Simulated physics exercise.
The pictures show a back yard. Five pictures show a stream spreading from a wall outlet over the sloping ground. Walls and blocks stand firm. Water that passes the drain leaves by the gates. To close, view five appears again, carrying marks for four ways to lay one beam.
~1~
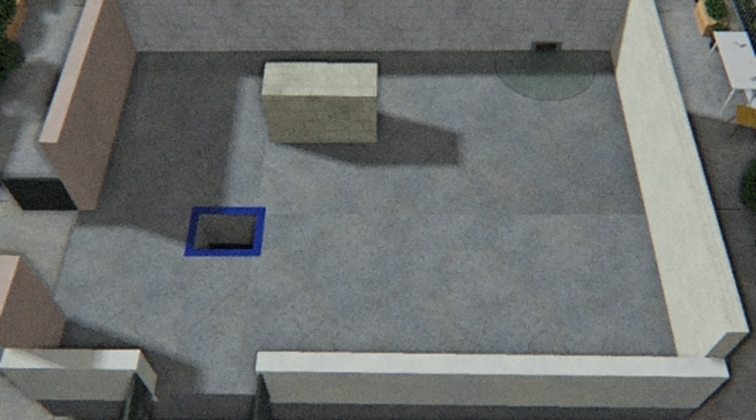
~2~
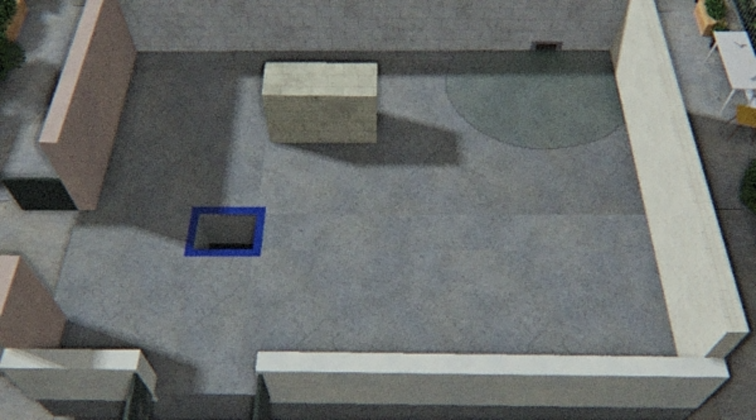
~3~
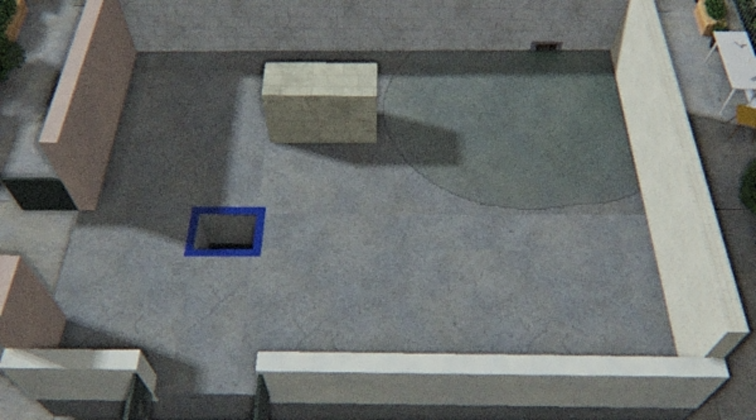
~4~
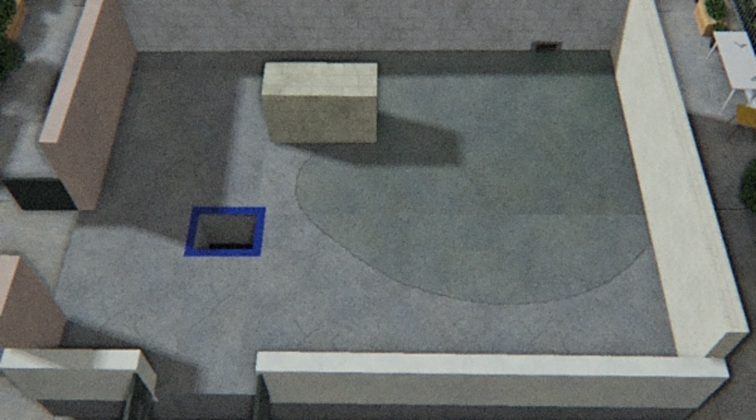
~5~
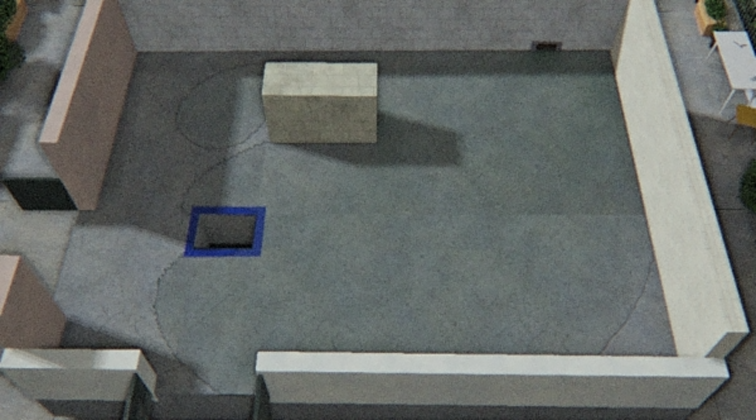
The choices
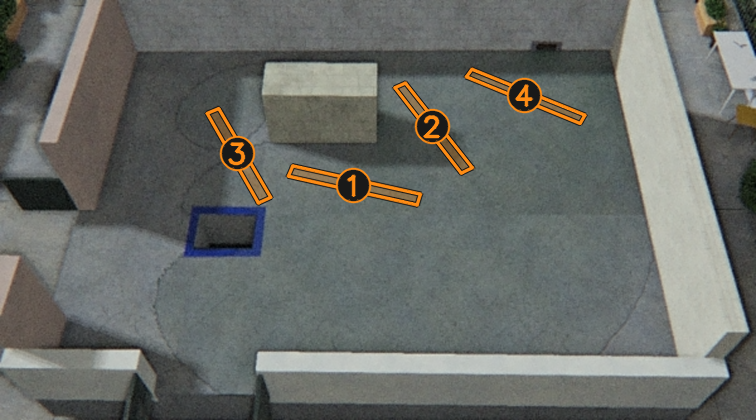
In a walled back yard, a thin sheet of water spreads from a small opening in the far wall at right, widening leftward and forward across the paving, around a pale block, and reaching the blue-edged gully.
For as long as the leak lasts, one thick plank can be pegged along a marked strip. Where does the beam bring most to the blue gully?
3 is best.
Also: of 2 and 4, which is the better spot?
Here it is spot 4.
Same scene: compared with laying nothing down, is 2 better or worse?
It is worse.
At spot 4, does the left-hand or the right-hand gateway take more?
The left one.
On the marked copy, 1 from (290, 171) to (418, 199); 2 from (400, 85) to (466, 170); 3 from (213, 111) to (264, 200); 4 from (469, 73) to (582, 119).
With 1, about 9 % of the stream goes into the blue gully, about 90 % out by the gates.
With 2, about 8 % of the stream goes into the blue gully, about 92 % out by the gates.
With 3, about 17 % of the stream goes into the blue gully, about 83 % out by the gates.
With 4, about 12 % of the stream goes into the blue gully, about 88 % out by the gates.
